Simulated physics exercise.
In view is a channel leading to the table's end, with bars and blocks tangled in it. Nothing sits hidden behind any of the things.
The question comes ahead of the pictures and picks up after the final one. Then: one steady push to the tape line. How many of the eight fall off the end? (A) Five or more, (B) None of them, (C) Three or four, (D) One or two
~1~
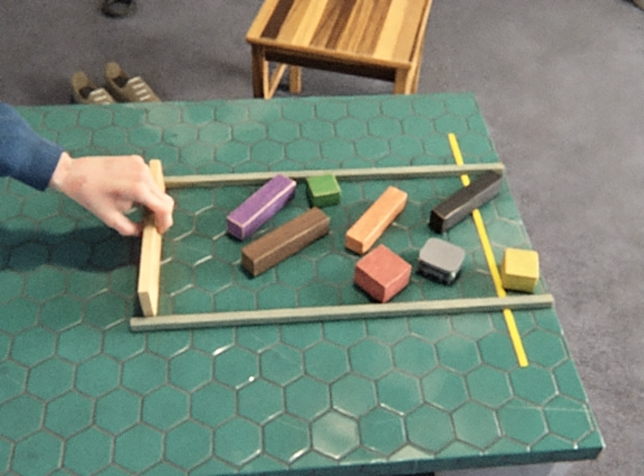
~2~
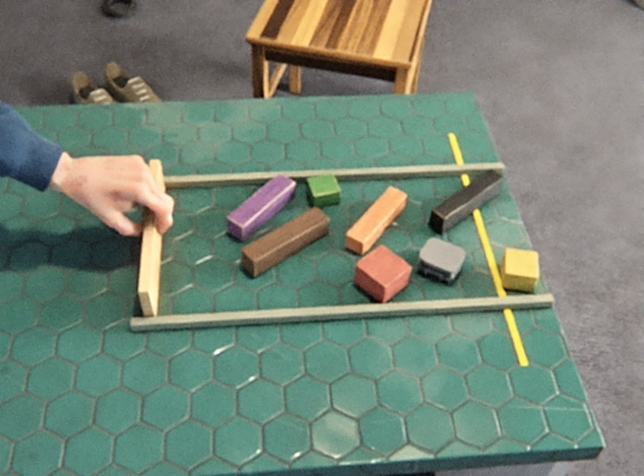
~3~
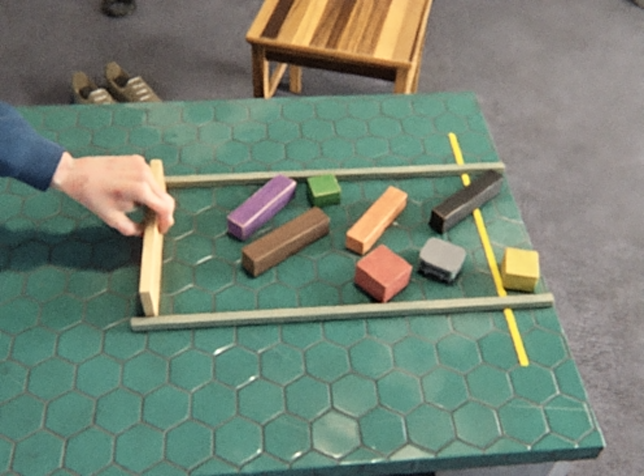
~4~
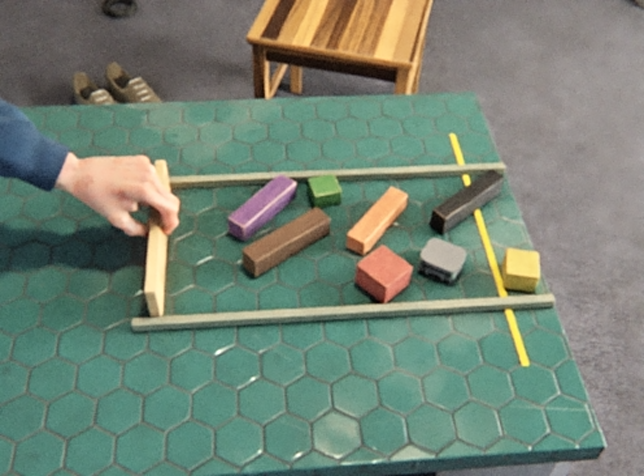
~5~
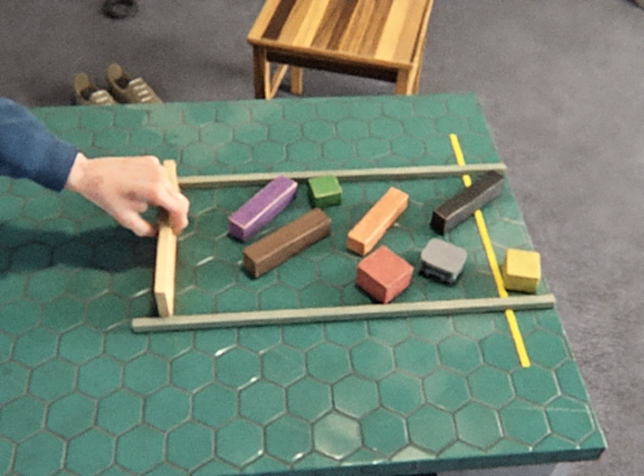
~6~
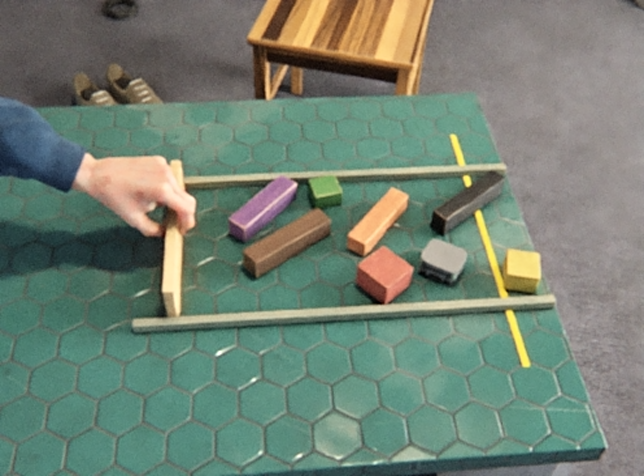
Three or four (C).
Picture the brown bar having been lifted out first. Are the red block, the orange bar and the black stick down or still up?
As for the red block, it is retained; the orange bar is retained; the black stick is not retained.
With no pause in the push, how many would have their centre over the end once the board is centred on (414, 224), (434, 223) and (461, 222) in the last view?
0, 0 and 2.
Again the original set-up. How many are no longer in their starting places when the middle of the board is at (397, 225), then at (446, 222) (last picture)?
7 and 8.
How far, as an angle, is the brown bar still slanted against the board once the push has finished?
About 25° out of line.
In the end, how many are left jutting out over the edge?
The total comes out at 2.
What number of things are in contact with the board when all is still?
The count comes out at 3.
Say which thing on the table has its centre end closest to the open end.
That is the green block.
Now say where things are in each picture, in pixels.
The first picture shows yellow block (519, 270); black stick (467, 201); grey case (441, 261); board (153, 235); tape (483, 234).
The second picture shows black stick (467, 201); board (153, 235).
The third picture shows grey case (441, 261); brown bar (286, 241).
The fourth picture shows yellow block (520, 270); orange bar (378, 220).
The fifth picture shows black stick (468, 201); purple bar (263, 207).
The sixth picture shows yellow block (521, 271); black stick (468, 202); grey case (443, 263); board (174, 236); tape (485, 235).
A little later, none off yet; yellow block at rest near (521, 271); black stick at rest near (468, 202); grey case at rest near (443, 263).
Next, none off yet; yellow block at rest near (521, 271); black stick shifted a little near (483, 207); grey case shifted a little near (465, 267).
When it is over, the number that fall off is three or four; down, orange bar, grey case, black stick and yellow block.
